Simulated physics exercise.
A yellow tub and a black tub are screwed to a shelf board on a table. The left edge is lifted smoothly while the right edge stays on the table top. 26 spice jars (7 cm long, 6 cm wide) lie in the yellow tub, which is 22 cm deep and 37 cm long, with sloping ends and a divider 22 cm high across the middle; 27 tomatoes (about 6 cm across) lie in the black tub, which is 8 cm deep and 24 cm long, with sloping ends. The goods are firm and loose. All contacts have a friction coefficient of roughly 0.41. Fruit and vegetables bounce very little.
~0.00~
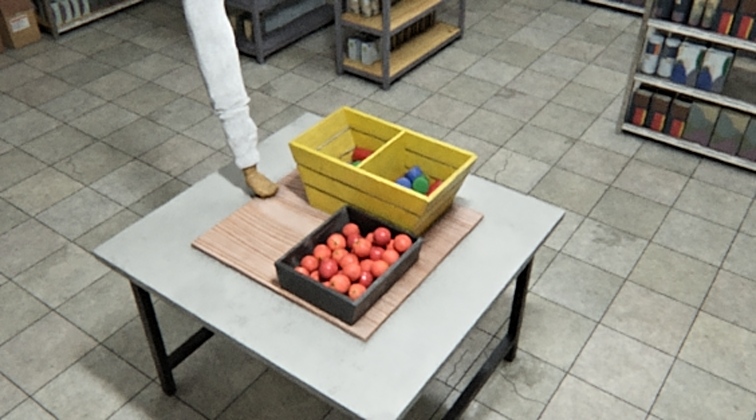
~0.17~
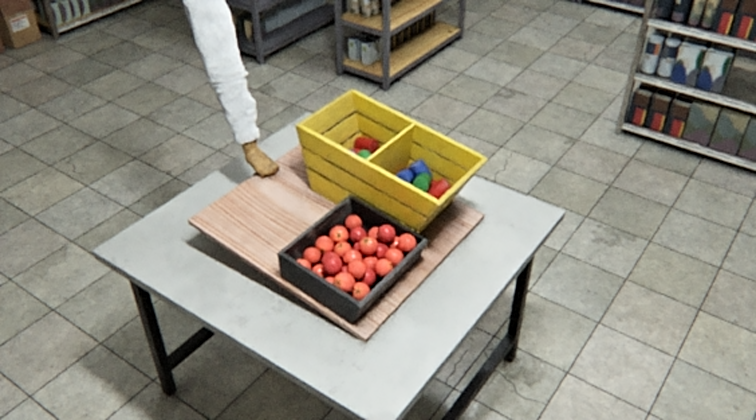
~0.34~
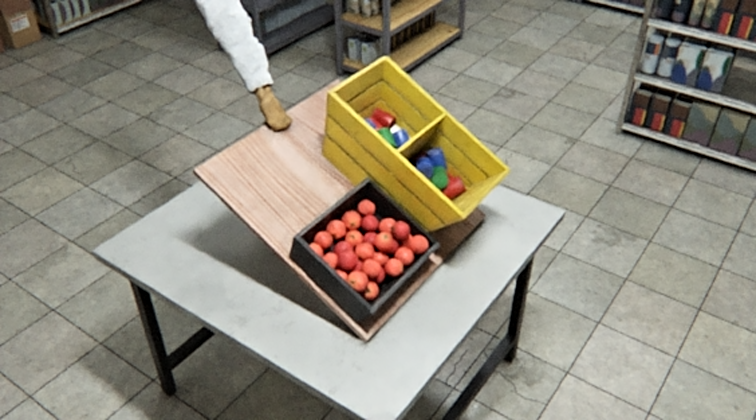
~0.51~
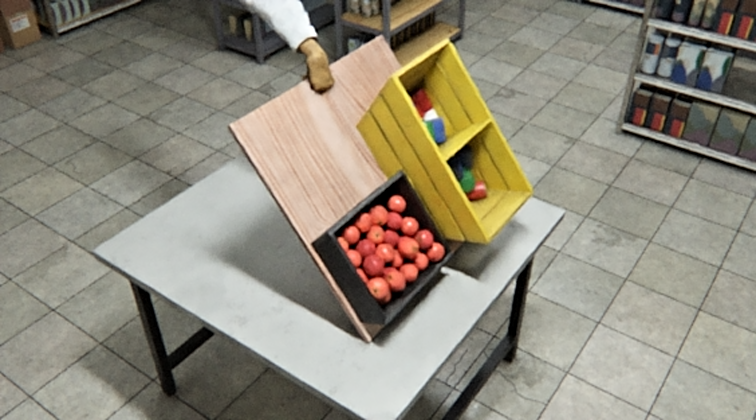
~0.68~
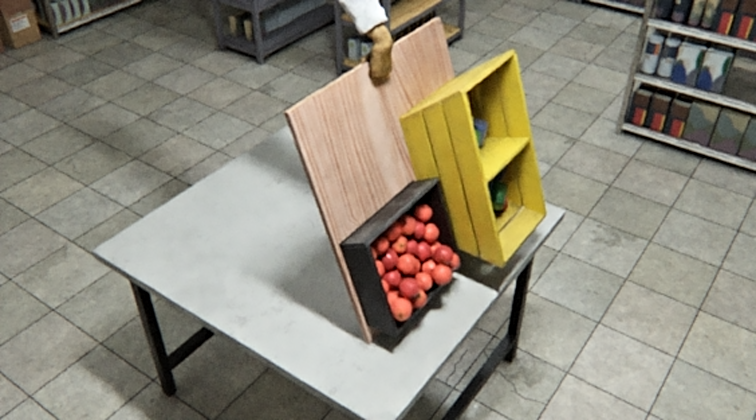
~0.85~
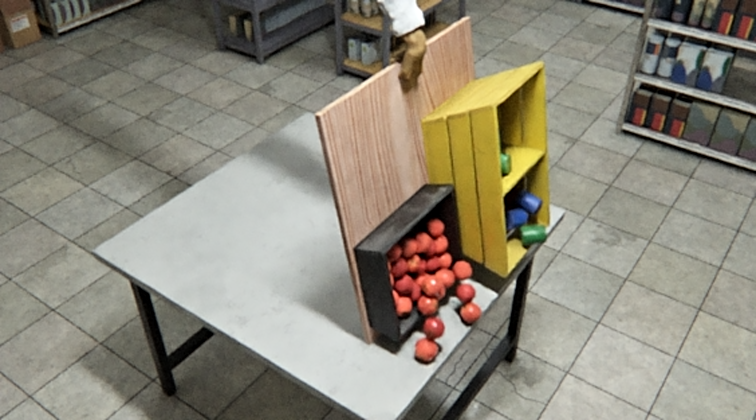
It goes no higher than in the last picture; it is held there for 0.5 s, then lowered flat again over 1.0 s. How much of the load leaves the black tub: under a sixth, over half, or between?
Out of the black tub go more than half of the tomatoes.
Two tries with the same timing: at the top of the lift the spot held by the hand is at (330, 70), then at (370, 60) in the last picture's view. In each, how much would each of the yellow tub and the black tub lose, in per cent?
Yellow tub 0 then 0, black tub 10 then 20 per cent.
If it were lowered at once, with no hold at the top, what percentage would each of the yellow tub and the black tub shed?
Then yellow tub 20, black tub 40 per cent.
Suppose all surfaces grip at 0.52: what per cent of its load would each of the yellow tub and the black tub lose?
In that case yellow tub 20, black tub 60 per cent.
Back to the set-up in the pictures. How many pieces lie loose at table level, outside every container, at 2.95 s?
Roughly 4.
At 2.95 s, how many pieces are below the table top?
About 18.
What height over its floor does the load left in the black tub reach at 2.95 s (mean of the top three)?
About 8 cm.
After 1.19 s, tilt 79°; the yellow tub is down by 4 of 26 and the black tub is down by 12 of 27.
After 1.61 s, tilt 66°; the yellow tub is down by 6 of 26 and the black tub is down by 16 of 27.
After 2.20 s, tilt 5°; the yellow tub is down by 6 of 26 and the black tub is down by 16 of 27.
When it is over (at 2.95 s), the yellow tub is down by 6 of 26 and the black tub is down by 16 of 27. Asked share, 16 of 27, 59 per cent.
